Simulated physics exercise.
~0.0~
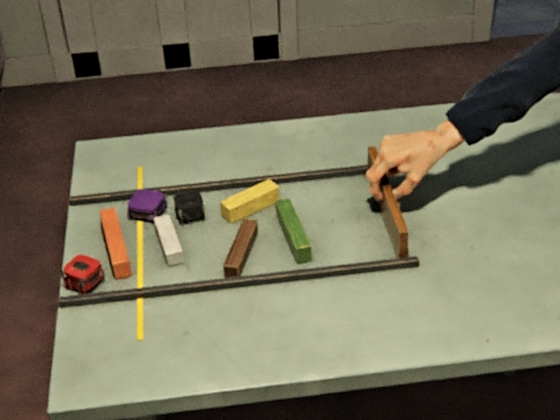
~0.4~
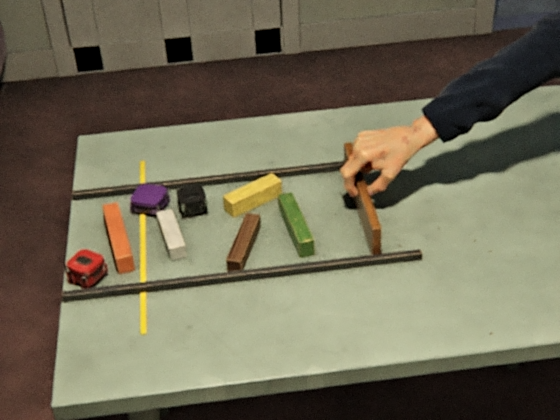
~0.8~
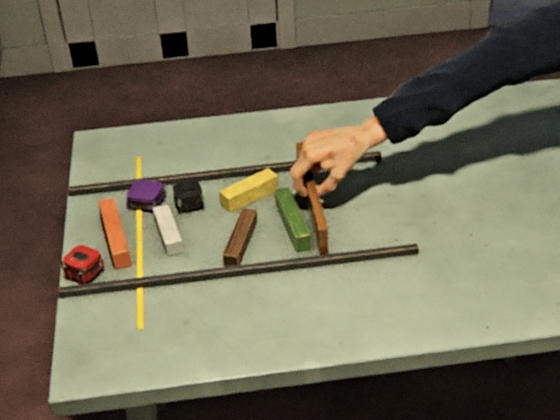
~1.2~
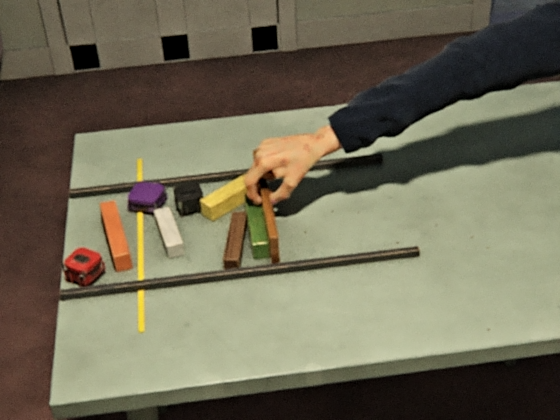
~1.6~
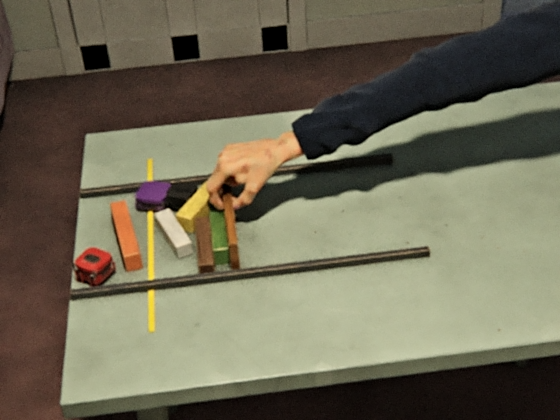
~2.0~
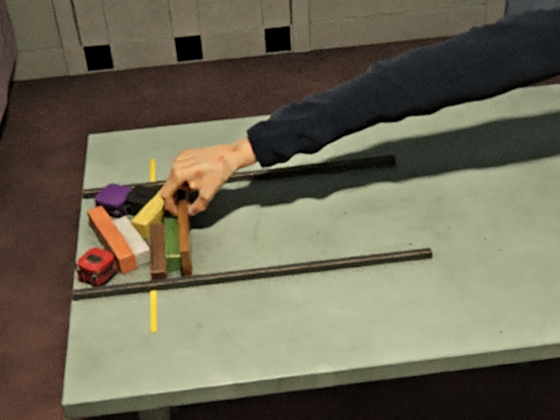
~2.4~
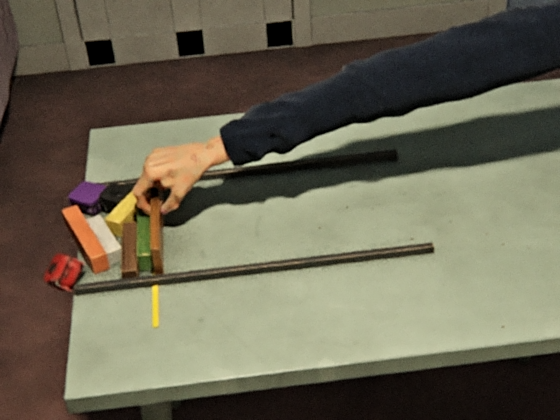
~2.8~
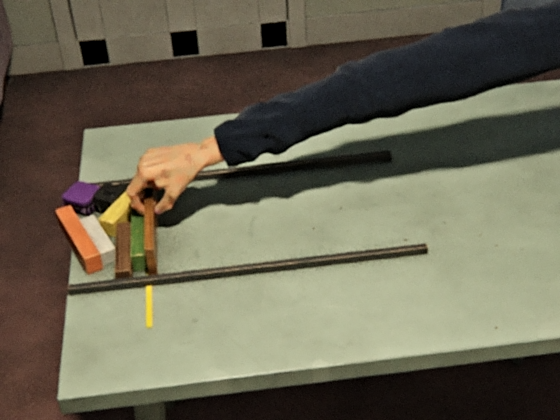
At first, a hand grips an upright wooden board at the right end of two dark rails on a pale table, with coloured bars and small cases scattered to its left. The hand slides the board left until it meets the green bar, then pushes that along with the brown and yellow ones. The bunch gathers up the black, white and purple pieces, and then the orange bar, as it crosses the yellow tape. The red case is shoved to the table's left edge, tilting there, and drops out of view. The hand stops with the other pieces crowded by the edge.
